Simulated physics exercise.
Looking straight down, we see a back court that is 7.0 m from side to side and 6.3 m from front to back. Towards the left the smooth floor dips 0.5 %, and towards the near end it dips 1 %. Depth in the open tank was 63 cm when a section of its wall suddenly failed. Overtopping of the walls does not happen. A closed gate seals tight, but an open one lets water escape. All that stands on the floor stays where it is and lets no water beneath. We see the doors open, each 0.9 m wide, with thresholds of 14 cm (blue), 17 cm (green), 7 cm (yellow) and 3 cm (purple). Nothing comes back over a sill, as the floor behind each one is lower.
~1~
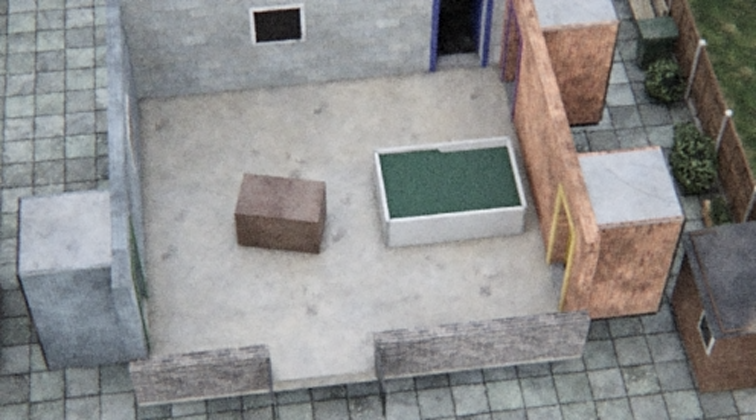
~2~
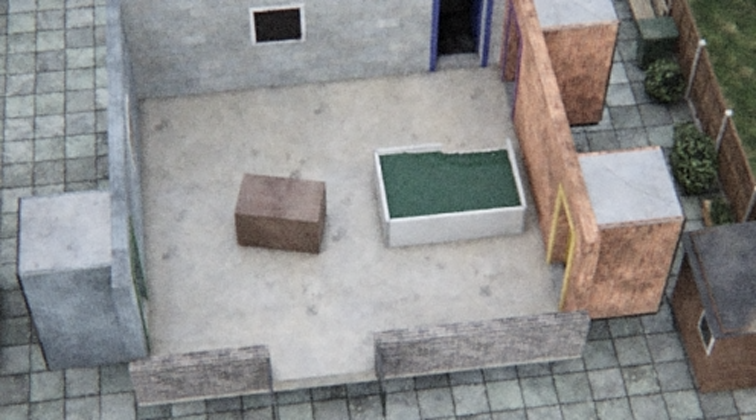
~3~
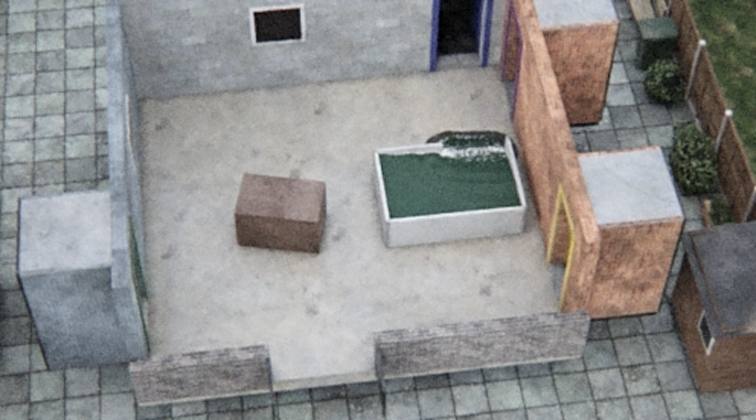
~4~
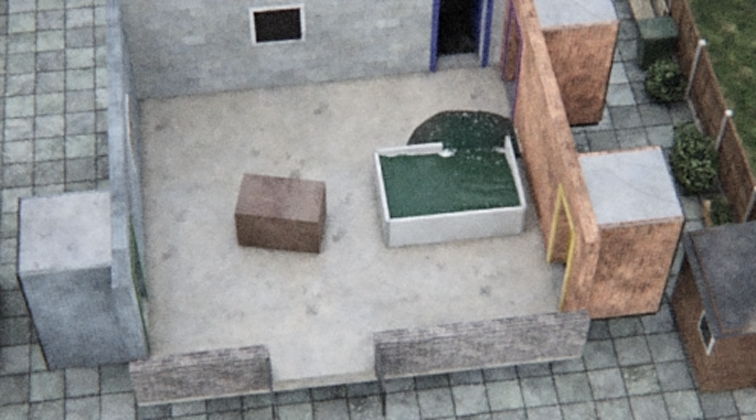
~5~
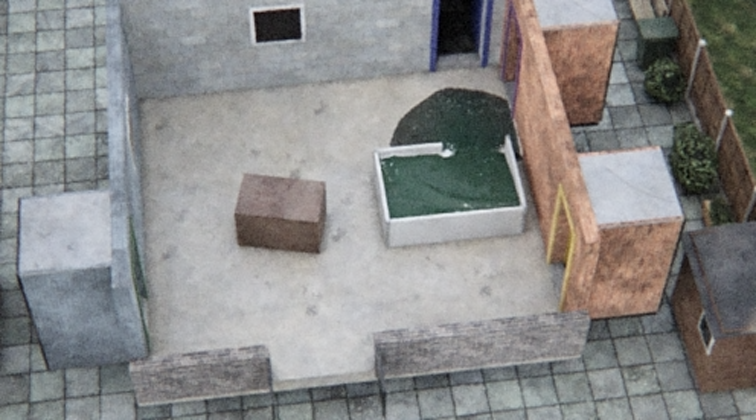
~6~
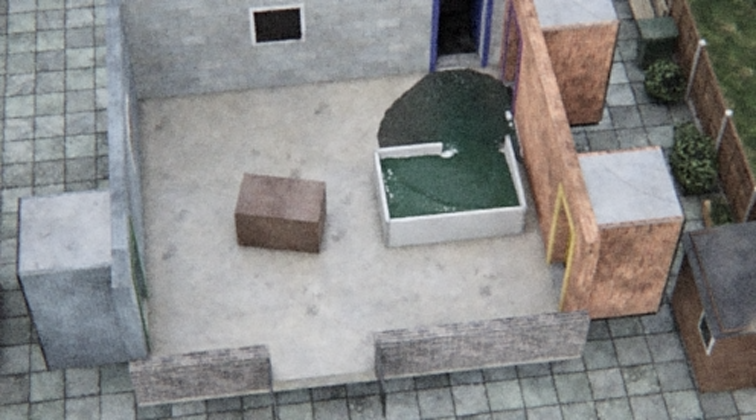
Dark green water pours through a gap in the open tank's far side and spreads across the floor.
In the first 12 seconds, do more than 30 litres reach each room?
At the blue door, more than that; at the green door, not that much; at the yellow door, not that much; at the purple door, more than that.
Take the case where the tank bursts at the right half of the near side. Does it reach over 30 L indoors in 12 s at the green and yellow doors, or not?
Result: Green limit not passed, yellow limit passed.
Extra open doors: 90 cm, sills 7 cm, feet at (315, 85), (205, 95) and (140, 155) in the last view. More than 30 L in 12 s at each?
In turn: Not over, under, over.
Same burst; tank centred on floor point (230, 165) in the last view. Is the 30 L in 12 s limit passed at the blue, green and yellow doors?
Well, blue ends up inside the mark, green ends up inside the mark and yellow ends up inside the mark.
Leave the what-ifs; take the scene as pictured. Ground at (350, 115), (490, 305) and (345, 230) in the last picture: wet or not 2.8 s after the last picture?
Submerged, untouched, untouched.
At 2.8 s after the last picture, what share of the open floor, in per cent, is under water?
About 35 per cent.
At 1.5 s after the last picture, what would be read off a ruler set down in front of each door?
In cm: Blue 34, green 0, yellow 0, purple 16.
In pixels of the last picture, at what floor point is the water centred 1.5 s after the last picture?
The water's centre is around (447, 165).
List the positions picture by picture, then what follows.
In the first frame, the open tank at (449, 181) is whole and still, 63 cm deep.
In the second frame, the front is at a hidden place, 0.7 m from the gap on the open tank's far side; 0.3 m2 of floor is under water; 63 cm left at the back of the open tank.
In the third frame, the front is at (433, 142), 0.9 m from the gap on the open tank's far side; 1.1 m2 of floor is under water; 63 cm left at the back of the open tank.
In the fourth frame, the front is at (441, 116), 1.3 m from the gap on the open tank's far side; 2.1 m2 of floor is under water; 62 cm left at the back of the open tank.
In the fifth frame, water pours out on the open tank's far side and has run 1.9 m, to (445, 92); typically 6 cm deep outside, 57 cm at the open tank's back.
In the sixth frame, the front is at (437, 72), 2.4 m from the gap on the open tank's far side; 4.7 m2 of floor is under water; 52 cm left at the back of the open tank.
Then, 0.7 s after the last picture water covers 15 % of the floor and is deepest (44 cm) near (493, 71); blue door 31 cm at the sill, 52 L in, green door not reached, yellow door not reached, purple door 15 cm at the sill, 17 L in.
Then, 1.5 s after the last picture water covers 15 % of the floor and is deepest (35 cm) near (477, 80); blue door 34 cm at the sill, 148 L in, green door not reached, yellow door not reached, purple door 16 cm at the sill, 66 L in.
Then, 2.8 s after the last picture water covers 35 % of the floor and is deepest (24 cm) near (486, 79); blue door 24 cm at the sill, 247 L in, green door not reached, yellow door 1 cm at the sill, 0 L in, purple door 16 cm at the sill, 156 L in.
Then, 6.3 s after the last picture water covers 60 % of the floor and is deepest (12 cm) near (486, 79); blue door 11 cm at the sill, 278 L in, green door 4 cm at the sill, 0 L in, yellow door 1 cm at the sill, 0 L in, purple door 10 cm at the sill, 325 L in.
Then, 11.3 s after the last picture water covers 85 % of the floor and is deepest (12 cm) near (151, 382); blue door 4 cm at the sill, 278 L in, green door 6 cm at the sill, 0 L in, yellow door 1 cm at the sill, 0 L in, purple door 5 cm at the sill, 381 L in.
